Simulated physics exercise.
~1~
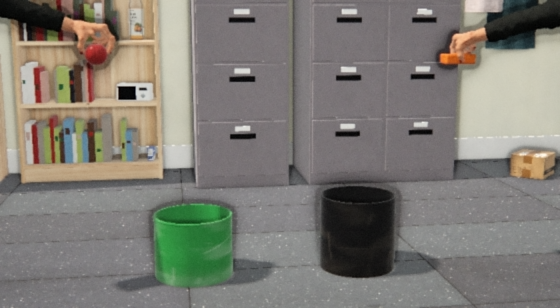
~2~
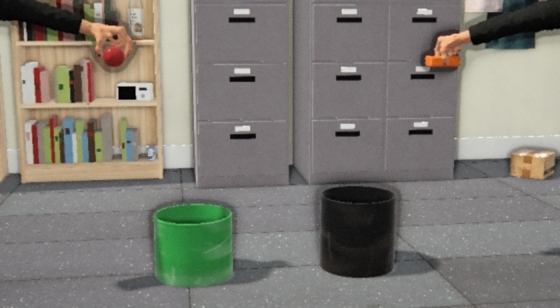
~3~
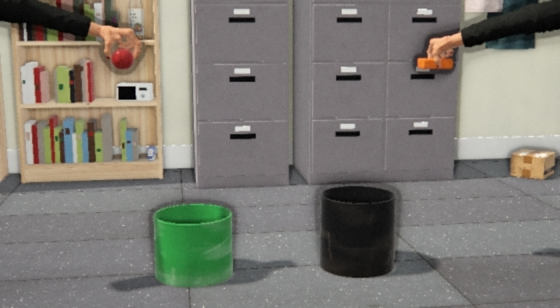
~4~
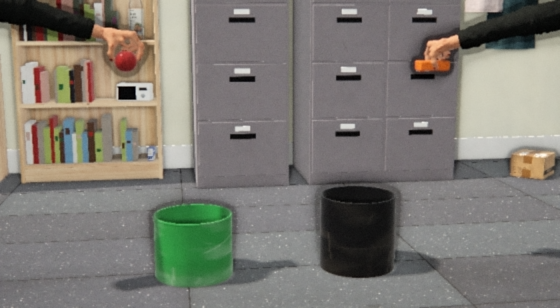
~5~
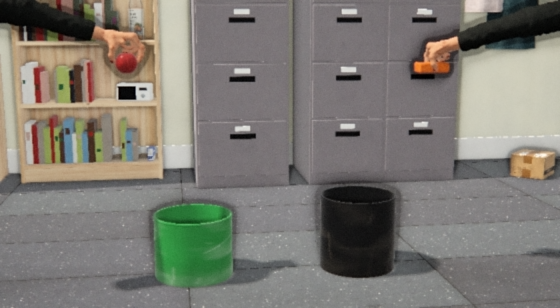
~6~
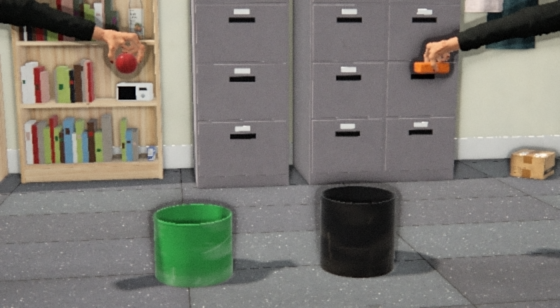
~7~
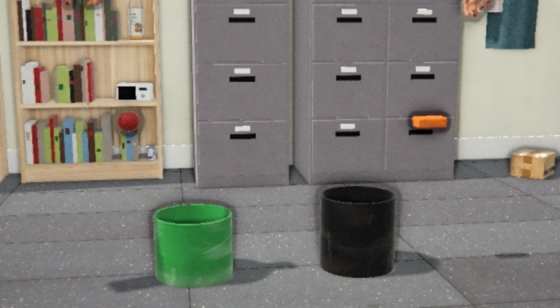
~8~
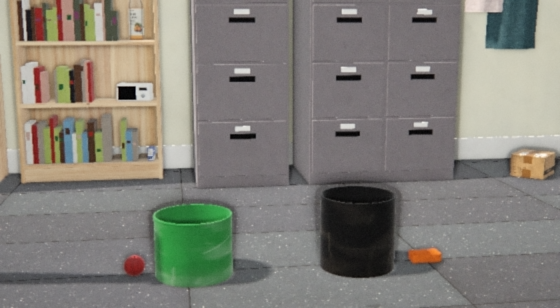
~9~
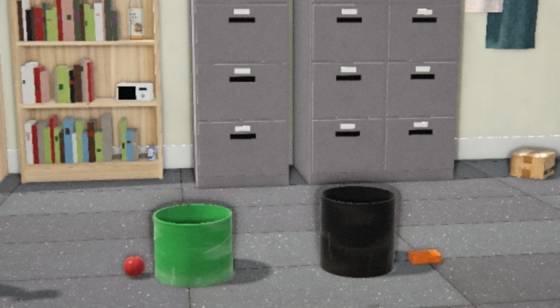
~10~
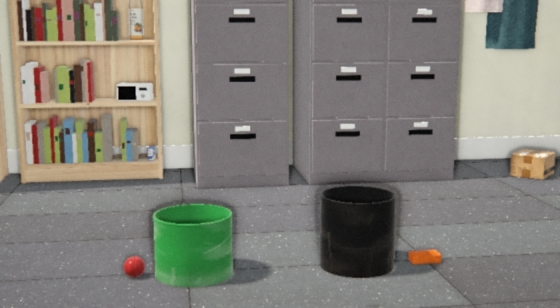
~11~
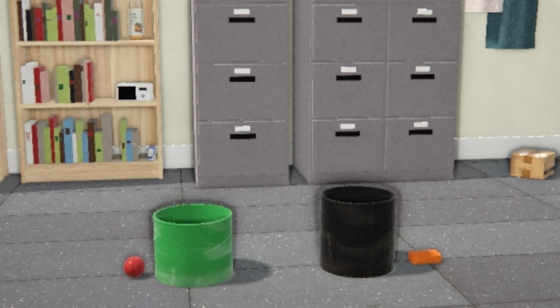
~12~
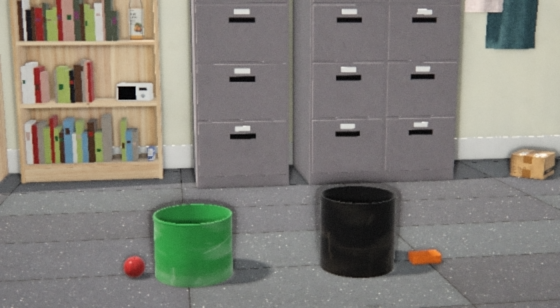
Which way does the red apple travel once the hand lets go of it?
The red apple moves down, ending on the floor to the left of the green bin.
